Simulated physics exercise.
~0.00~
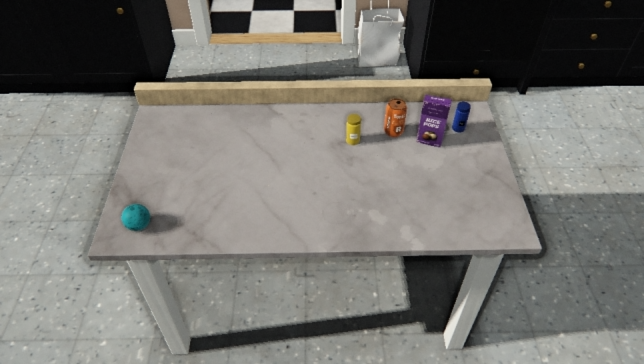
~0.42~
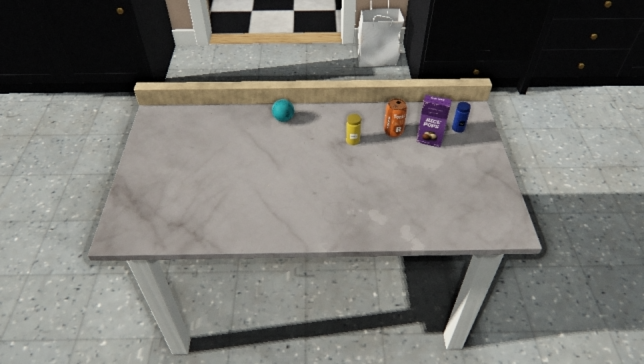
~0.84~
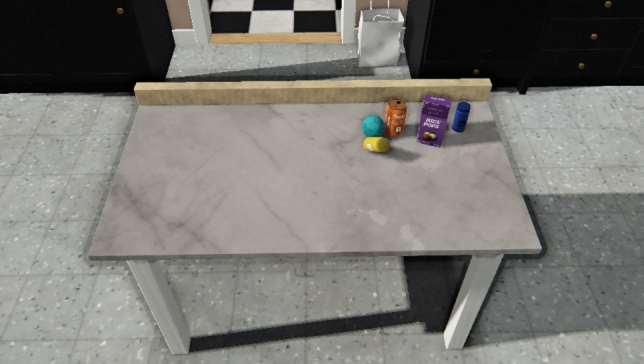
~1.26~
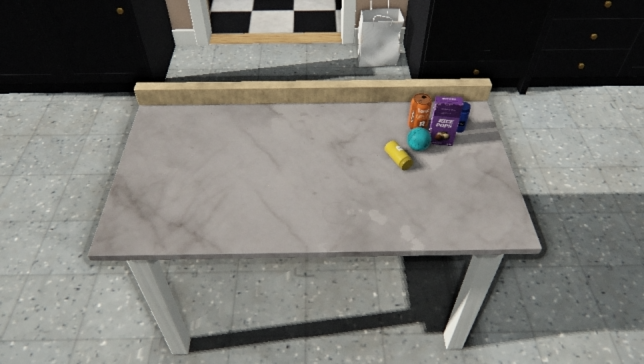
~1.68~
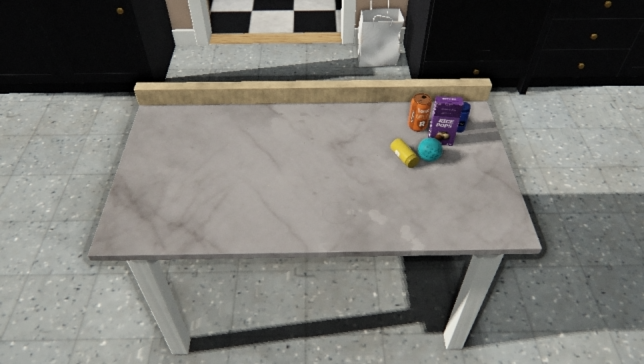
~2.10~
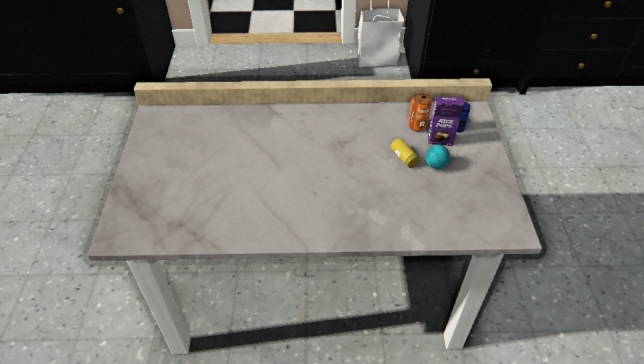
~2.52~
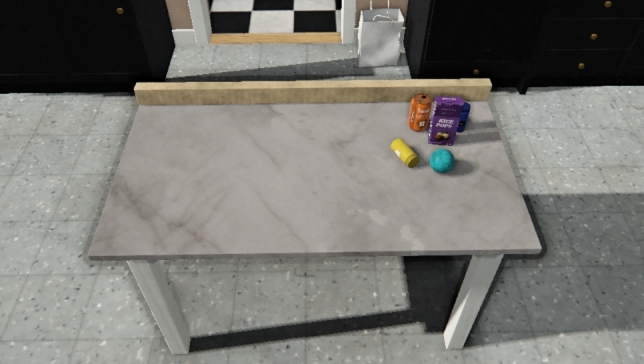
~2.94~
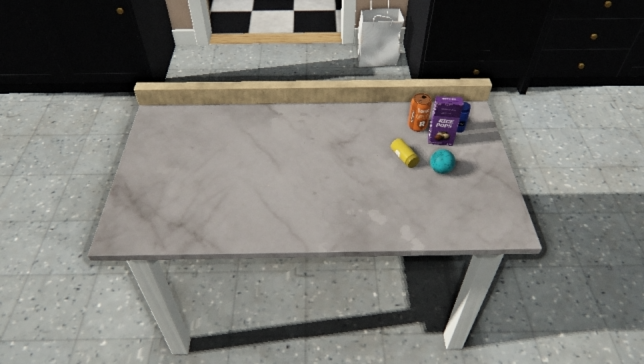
Marble-topped table with a turquoise ball rolling off the back batten, toppling a yellow shaker, nudging an orange can and stopping nearby.
